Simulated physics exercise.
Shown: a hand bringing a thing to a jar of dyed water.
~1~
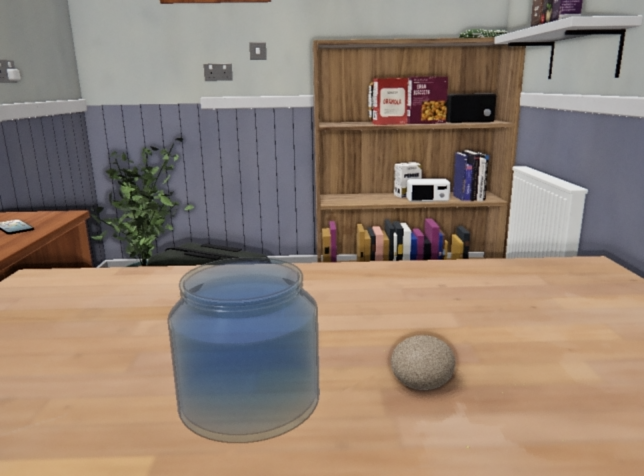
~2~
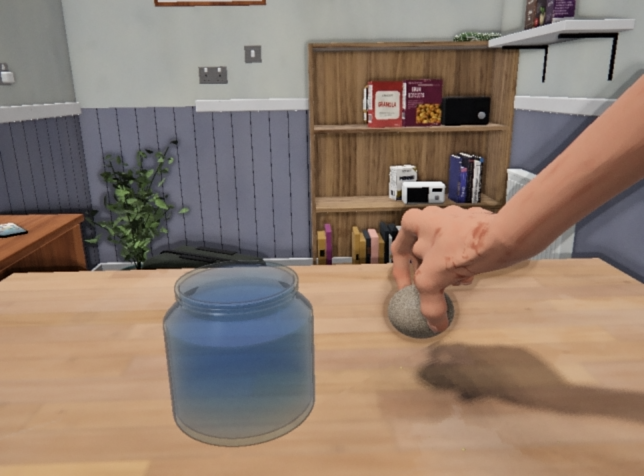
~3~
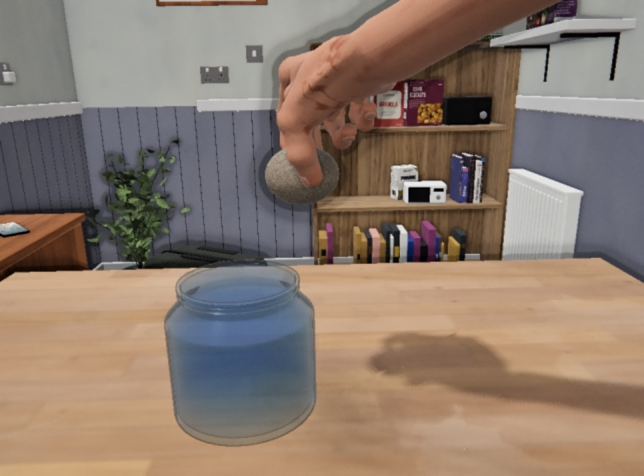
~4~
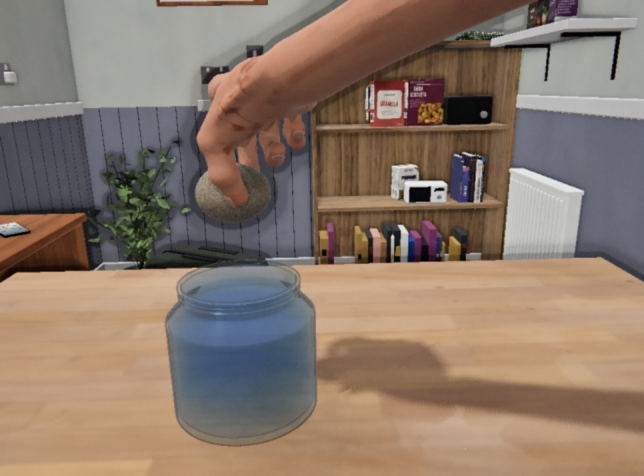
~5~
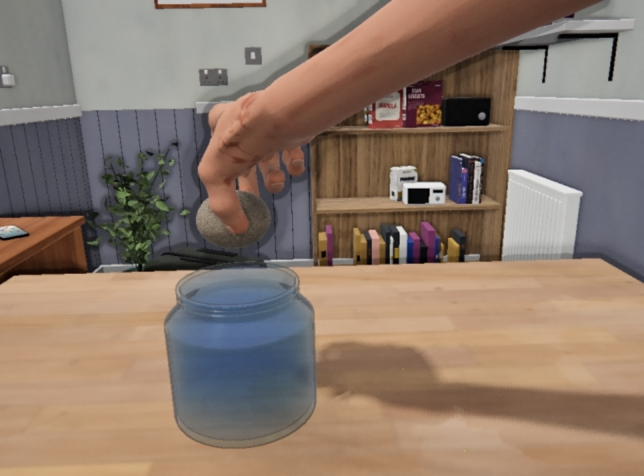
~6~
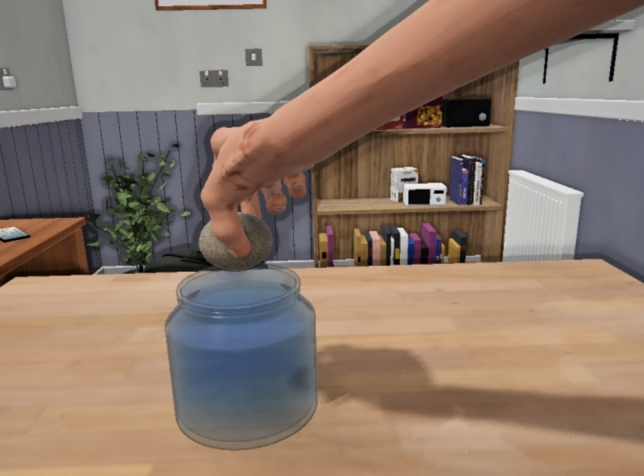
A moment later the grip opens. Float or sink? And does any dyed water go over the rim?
In the dyed water, the object drops under; as for the jar, it spills some.
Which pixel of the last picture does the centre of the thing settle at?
At about (246, 373).
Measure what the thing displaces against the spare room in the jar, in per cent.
It comes to around 270 per cent.
Soon after, the stone enters the dyed water; the jar is full to the brim.
Later, the stone goes on down; the jar is full to the brim; some has gone over the rim.
In the end, the stone lies on the bottom; the jar is full to the brim; some has gone over the rim.
